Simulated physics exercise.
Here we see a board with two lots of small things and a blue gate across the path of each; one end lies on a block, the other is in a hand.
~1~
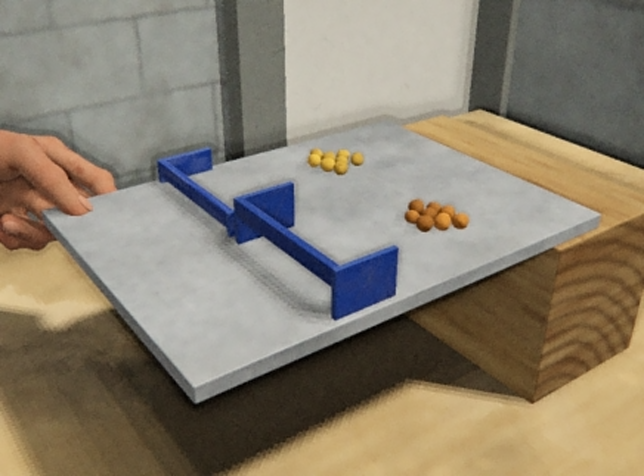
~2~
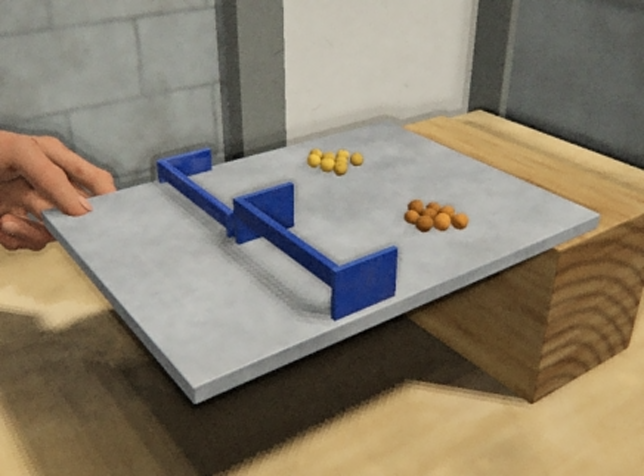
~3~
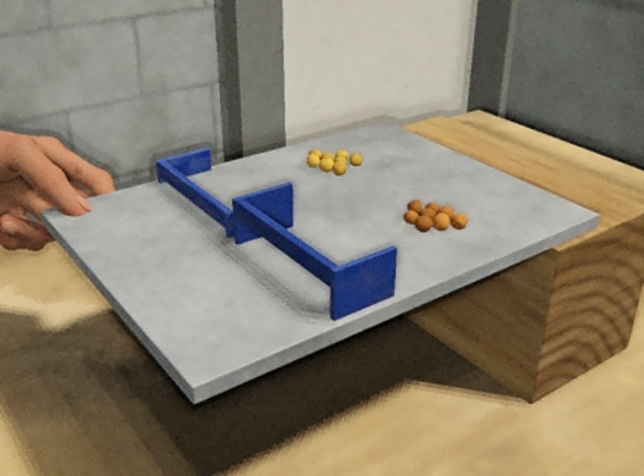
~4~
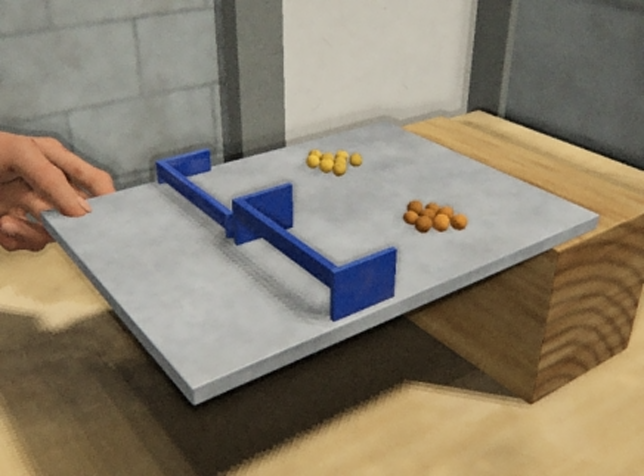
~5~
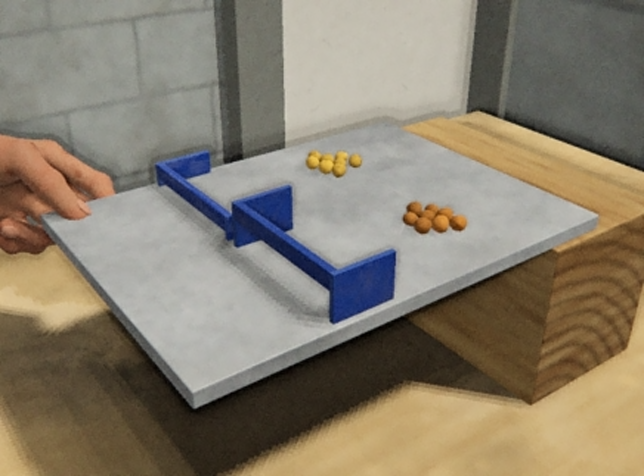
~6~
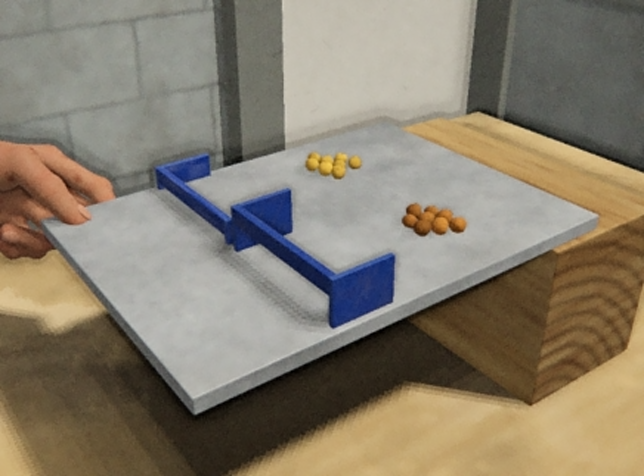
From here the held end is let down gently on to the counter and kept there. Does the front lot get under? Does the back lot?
In order: The front lot escapes; the back lot is caught.
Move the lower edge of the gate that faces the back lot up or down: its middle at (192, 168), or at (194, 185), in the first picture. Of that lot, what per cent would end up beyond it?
First try 100 %, second try 100 %.
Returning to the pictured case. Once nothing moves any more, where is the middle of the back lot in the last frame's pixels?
When nothing moves any more, the middle sits at roughly (232, 299) in the last picture.
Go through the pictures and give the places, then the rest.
The first picture shows held end of the board (202, 379), level; block (482, 241), tall, over half the board's length; front lot (429, 215), a few roasted chickpeas; back lot (329, 158), a few puffed corn balls; front gate (284, 239), its slot higher than a piece; back gate (194, 192), its slot lower than a piece.
The second picture shows held end of the board (202, 379), level; back lot (329, 159).
The third picture shows held end of the board (201, 379), level; front lot (428, 216).
The fourth picture shows held end of the board (201, 380), level; back lot (328, 159).
The fifth picture shows held end of the board (201, 384), level; front lot (427, 217).
The sixth picture shows held end of the board (201, 390), down by 1°; block (480, 244); front lot (427, 219), not moving; back lot (327, 162), not moving; front gate (281, 248); back gate (192, 199).
Then, 0.42 s later than the last frame, board sloping at 9°; front lot where it was; back lot where it was.
Then, 0.95 s later than the last frame, board sloping at 20°; front lot on its way down; back lot on its way down.
Then, 1.52 s later than the last frame, board resting at 30°; front lot every one past its gate; back lot has reached its gate.
When it is over, board resting at 30°; front lot every one past its gate; back lot gathered behind its gate.
